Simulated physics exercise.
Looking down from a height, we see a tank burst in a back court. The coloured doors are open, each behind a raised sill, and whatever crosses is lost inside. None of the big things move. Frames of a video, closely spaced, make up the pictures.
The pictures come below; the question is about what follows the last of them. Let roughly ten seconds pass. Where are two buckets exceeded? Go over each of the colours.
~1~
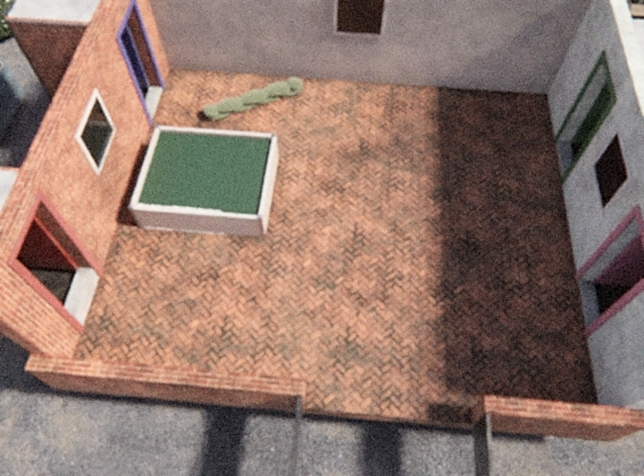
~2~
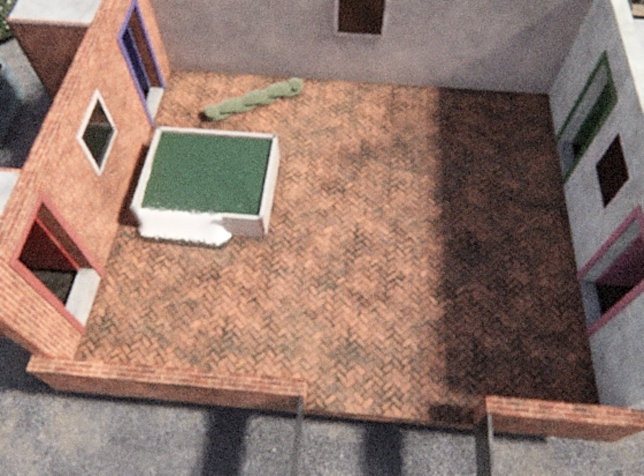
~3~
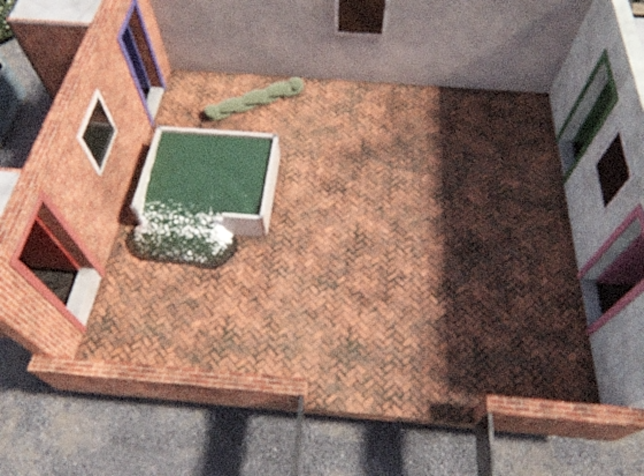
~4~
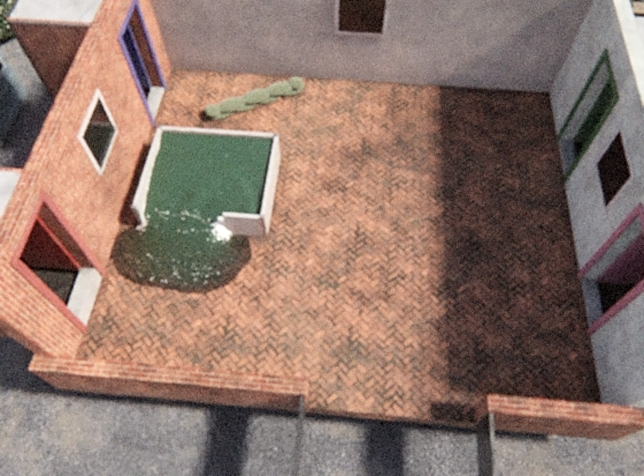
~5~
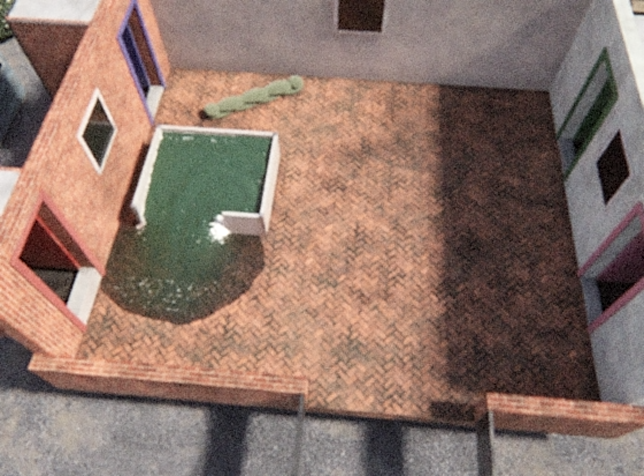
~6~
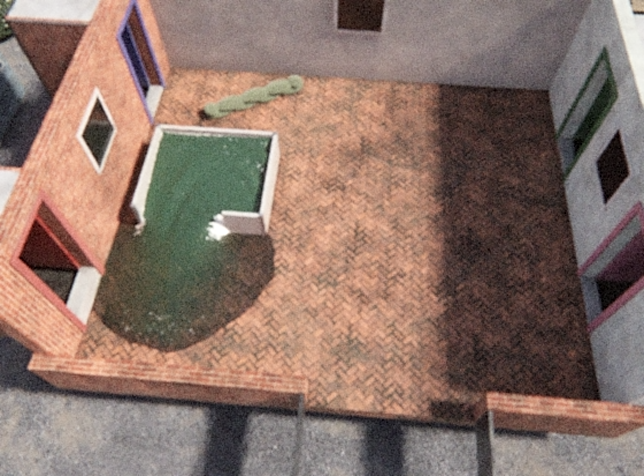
In order: Blue door: Two buckets at most; green door: Two buckets at most; pink door: Above two buckets; red door: Two buckets at most.
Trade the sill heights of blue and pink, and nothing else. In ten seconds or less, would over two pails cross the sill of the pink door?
Result, pink door: Ends up below.
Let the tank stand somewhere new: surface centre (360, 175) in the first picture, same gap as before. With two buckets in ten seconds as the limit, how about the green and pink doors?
Checking both: Green door remains within limits, pink door remains within limits.
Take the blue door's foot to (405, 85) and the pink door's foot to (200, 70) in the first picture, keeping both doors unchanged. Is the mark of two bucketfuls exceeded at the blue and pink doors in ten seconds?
Short version: The blue one stays within the limit and the pink one stays within the limit.
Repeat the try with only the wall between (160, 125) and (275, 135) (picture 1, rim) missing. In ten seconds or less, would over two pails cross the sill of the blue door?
Note - blue door: Past the mark.
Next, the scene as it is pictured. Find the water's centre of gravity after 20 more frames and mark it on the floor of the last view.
That comes out near (203, 277).
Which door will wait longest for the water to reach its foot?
That is the green one.
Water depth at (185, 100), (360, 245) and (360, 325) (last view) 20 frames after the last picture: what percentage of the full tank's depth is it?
Approx. values, in order: 0 %, 0 %, 10 %.
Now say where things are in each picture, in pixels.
The water tank at (207, 173) is whole and still, in the first frame.
The front is at (140, 234), out from the gap at (184, 224), in the second frame.
The front is at (131, 242), out from the gap at (185, 224), in the third frame.
The front is at (207, 288), out from the gap at (186, 224), in the fourth frame.
Water pours out at (185, 223) and has run to (185, 320), in the fifth frame.
The front is at (167, 346), out from the gap at (185, 222), in the sixth frame.
A moment on, water covers 15 % of the floor; the blue door not reached, the green door not reached, the pink door not reached, the red door wet at the sill, nothing in.
Next, water covers 15 % of the floor; the blue door not reached, the green door not reached, the pink door not reached, the red door wet at the sill, nothing in.
Then, water covers 25 % of the floor; the blue door not reached, the green door not reached, the pink door not reached, the red door wet at the sill, nothing in.
Later, water covers 60 % of the floor; the blue door wet at the sill, nothing in, the green door not reached, the pink door under two buckets in, the red door wet at the sill, nothing in.
In the end, water covers 75 % of the floor; the blue door wet at the sill, nothing in, the green door wet at the sill, nothing in, the pink door over two buckets in, the red door wet at the sill, nothing in.
